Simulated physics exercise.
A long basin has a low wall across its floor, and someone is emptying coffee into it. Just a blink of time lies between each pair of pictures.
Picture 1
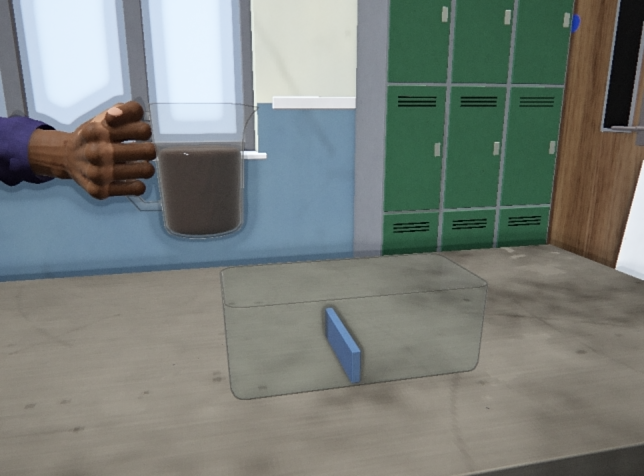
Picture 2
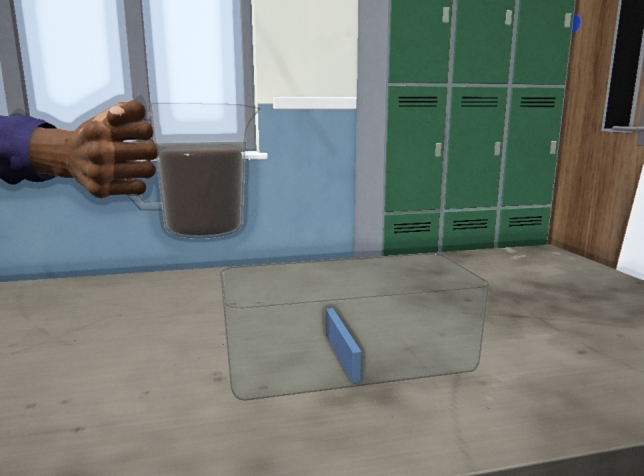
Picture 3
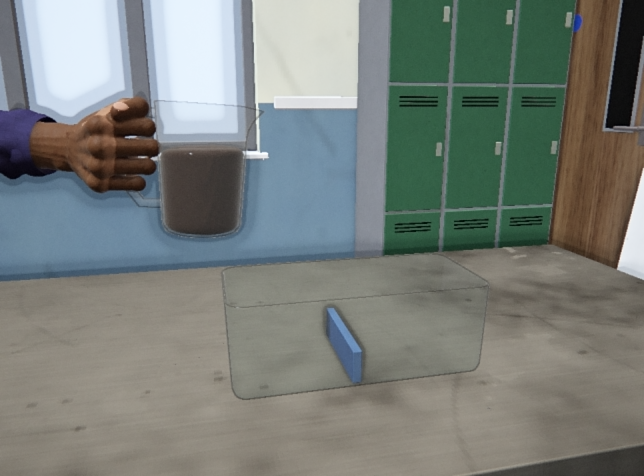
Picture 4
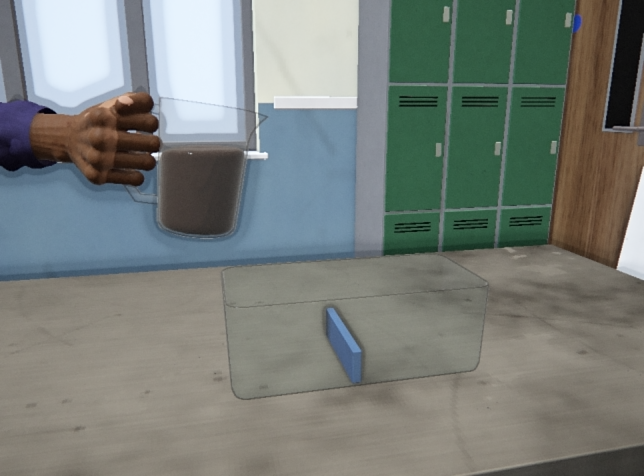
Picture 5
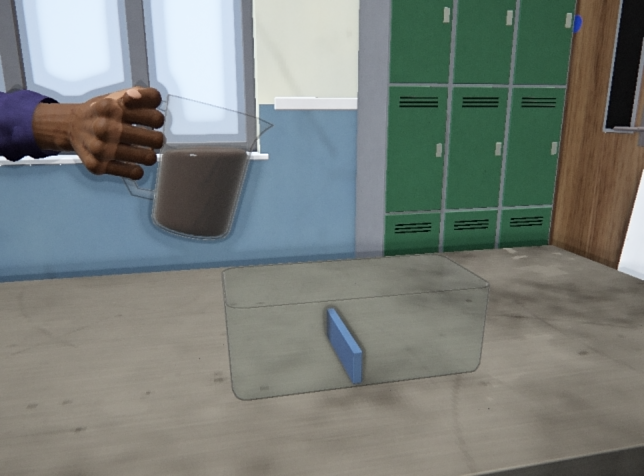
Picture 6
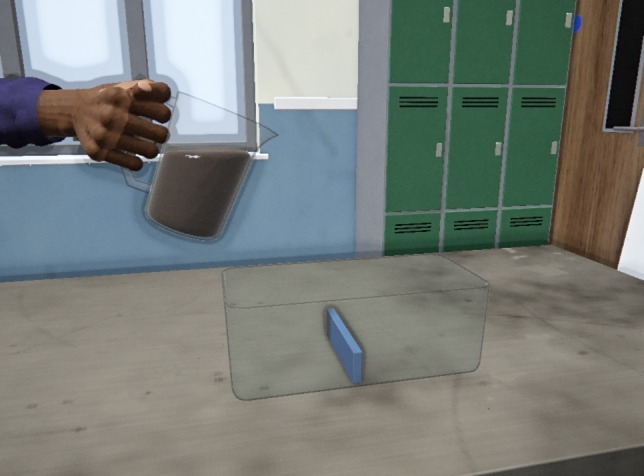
In the video, a hand at the left holds a clear pitcher of brown coffee above and to the left of a transparent basin with a low blue wall inside, then gradually tilts the pitcher to the right.
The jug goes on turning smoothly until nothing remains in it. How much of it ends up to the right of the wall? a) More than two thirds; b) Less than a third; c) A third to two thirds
The answer is b.
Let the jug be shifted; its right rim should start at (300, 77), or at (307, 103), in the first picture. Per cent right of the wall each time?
In order, some 90 and 95 percent.
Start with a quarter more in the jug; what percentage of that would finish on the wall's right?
I'd reckon close to 20 %.
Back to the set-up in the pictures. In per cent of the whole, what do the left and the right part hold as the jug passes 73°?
Near 0 in a hundred left, near 0 in a hundred right.
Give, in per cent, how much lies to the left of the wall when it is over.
Around 90 %.
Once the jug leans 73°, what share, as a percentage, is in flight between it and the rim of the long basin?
Some 10 per cent.
A moment on, the jug is tipped part way and 91 per cent is still to pour, 1 is left of the wall and 0 right of it.
Next, the jug is tipped on its side and 37 per cent is still to pour, 40 is left of the wall and 2 right of it.
Then the jug is tipped right over and 4 per cent is still to pour, 83 is left of the wall and 5 right of it.
Later the jug is tipped right over and 0 per cent is still to pour, 89 is left of the wall and 7 right of it.
At rest 89 per cent lies left of the wall, 7 right of it and 3 outside.
